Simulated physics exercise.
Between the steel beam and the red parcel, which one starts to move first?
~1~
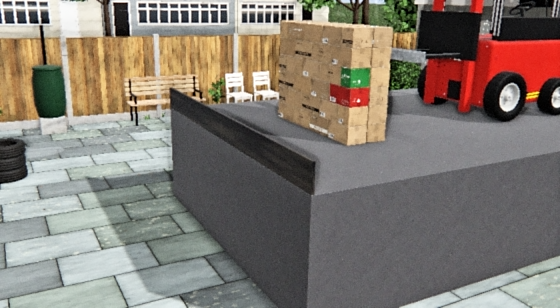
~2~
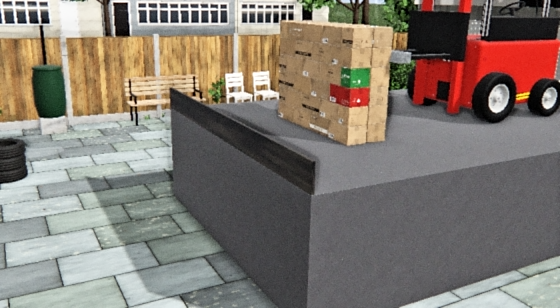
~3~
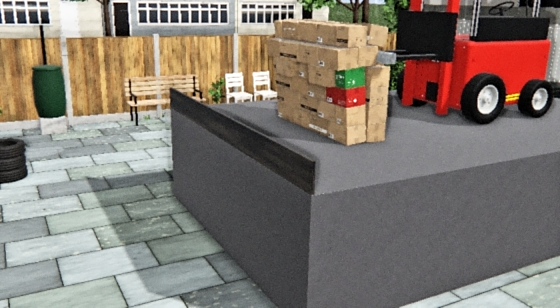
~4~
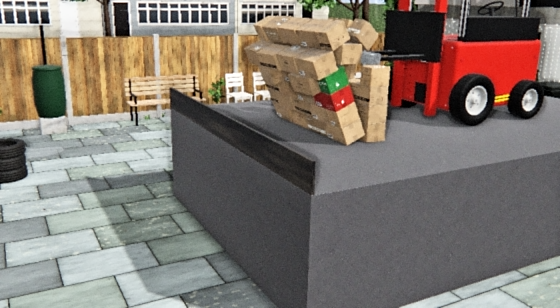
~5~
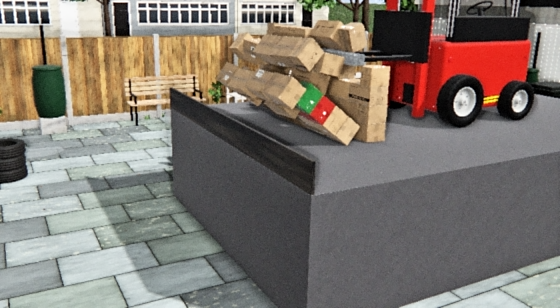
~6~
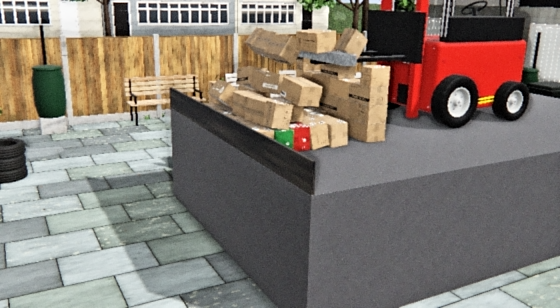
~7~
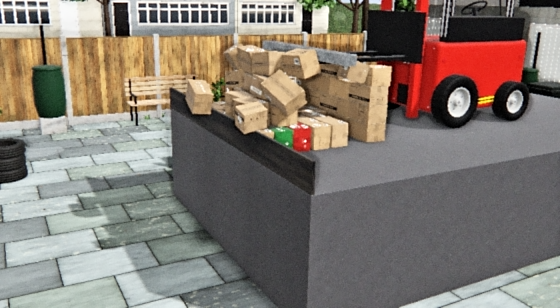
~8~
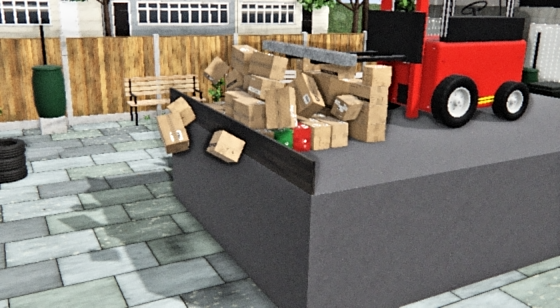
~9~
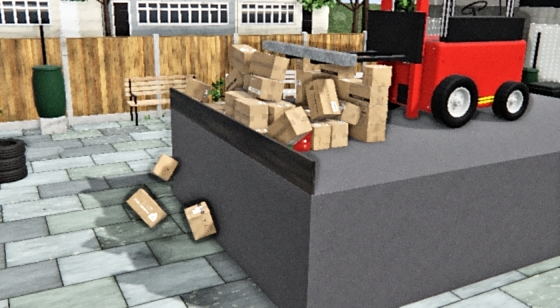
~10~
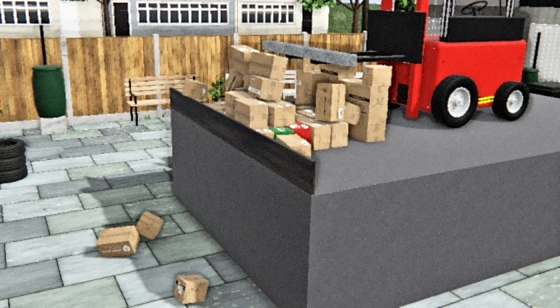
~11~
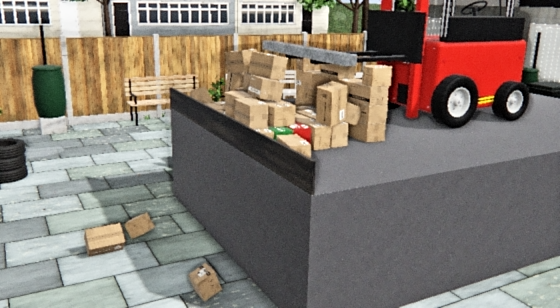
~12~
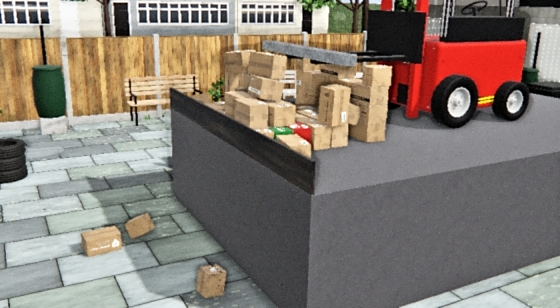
The steel beam starts to move first, travelling left with the lift truck while the red parcel is still in place. The red parcel only shifts later, as the stack begins to lean.
A paved yard with a wooden fence, a bench and a green bin is seen from slightly above, with a raised grey deck filling the right side. Brown parcels, one green and one red among them, stand in a neat stack near the low dark board at the deck's left edge. A red lift truck drives in from the right, pushing a level steel beam into the stack. The upper parcels lean left, tip and tumble against the board. The truck stops, and three brown parcels drop over the edge onto the paving. They settle there, while the rest stay heaped on the deck around the beam.
